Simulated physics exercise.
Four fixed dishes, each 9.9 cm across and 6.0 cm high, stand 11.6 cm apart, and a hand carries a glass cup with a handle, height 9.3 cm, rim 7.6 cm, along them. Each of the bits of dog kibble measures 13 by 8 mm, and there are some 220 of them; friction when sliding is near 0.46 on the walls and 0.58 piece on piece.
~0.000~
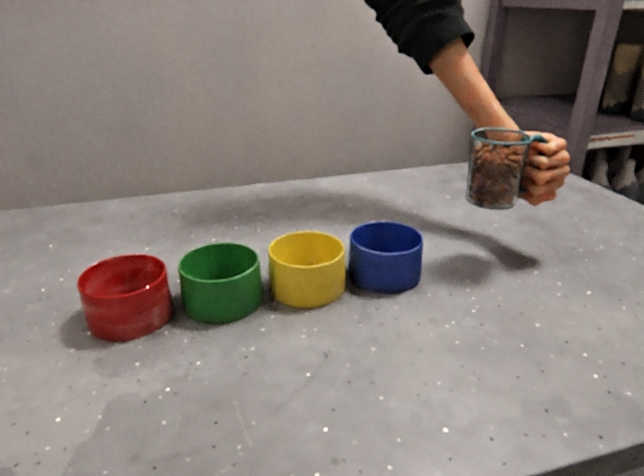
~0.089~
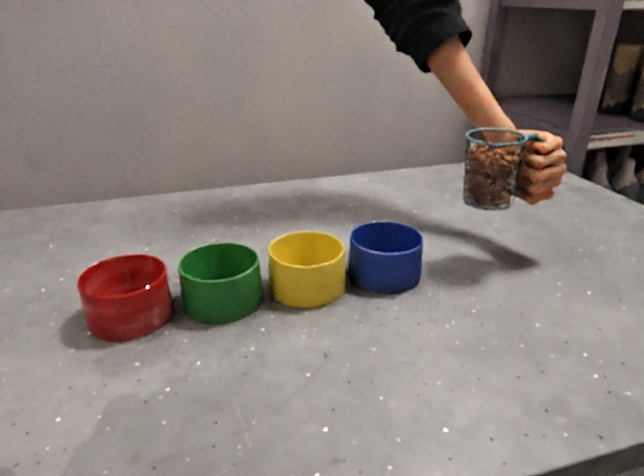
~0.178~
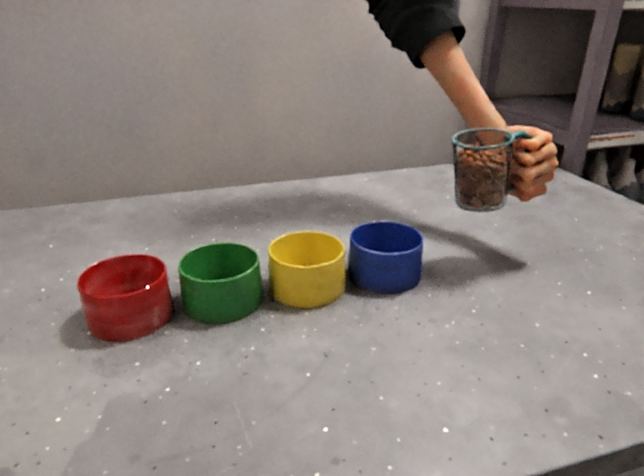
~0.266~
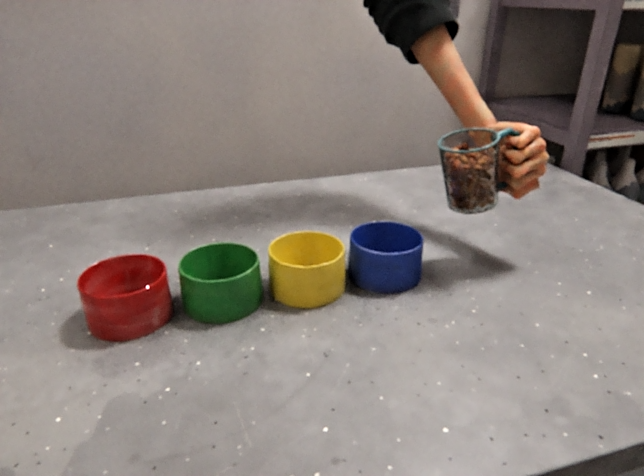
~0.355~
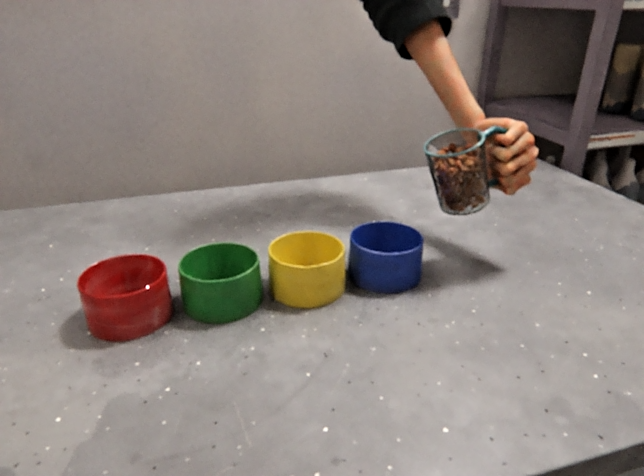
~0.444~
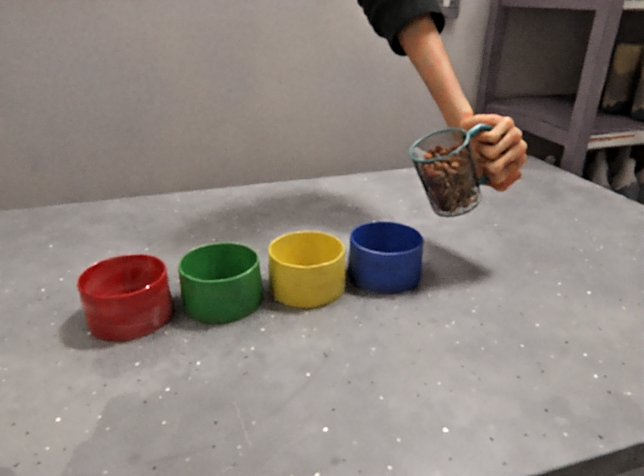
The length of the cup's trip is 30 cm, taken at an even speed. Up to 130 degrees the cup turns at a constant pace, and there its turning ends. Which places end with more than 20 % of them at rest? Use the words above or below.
Red - below; blue - below; green - above; yellow - below; counter - above.
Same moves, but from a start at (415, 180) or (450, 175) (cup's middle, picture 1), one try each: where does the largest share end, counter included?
Largest amount - try one: Red, try two: Green.
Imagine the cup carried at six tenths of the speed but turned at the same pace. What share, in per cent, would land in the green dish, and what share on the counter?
Result - green dish: 0; counter: 0.
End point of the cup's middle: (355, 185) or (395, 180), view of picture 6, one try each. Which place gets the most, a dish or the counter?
First try: Yellow; second try: Blue.
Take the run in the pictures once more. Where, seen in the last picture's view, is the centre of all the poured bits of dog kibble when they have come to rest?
At about (235, 289).
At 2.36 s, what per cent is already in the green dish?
Roughly 65 %.
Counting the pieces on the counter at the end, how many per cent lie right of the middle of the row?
It's close to 50 in a hundred.
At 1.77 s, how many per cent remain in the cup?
Roughly 75 percent.
After 1.24 s, tilt 74 degrees; cup holds 100 %.
Then, at 1.77 s, tilt 107 degrees; cup holds 75 %, green 25 %.
After 2.36 s, tilt 130 degrees; cup holds 0 %, green 65 %.
By 3.0 s all is still; red 0 %, blue 0 %, green 65 %, yellow 0 %, counter 35 %.
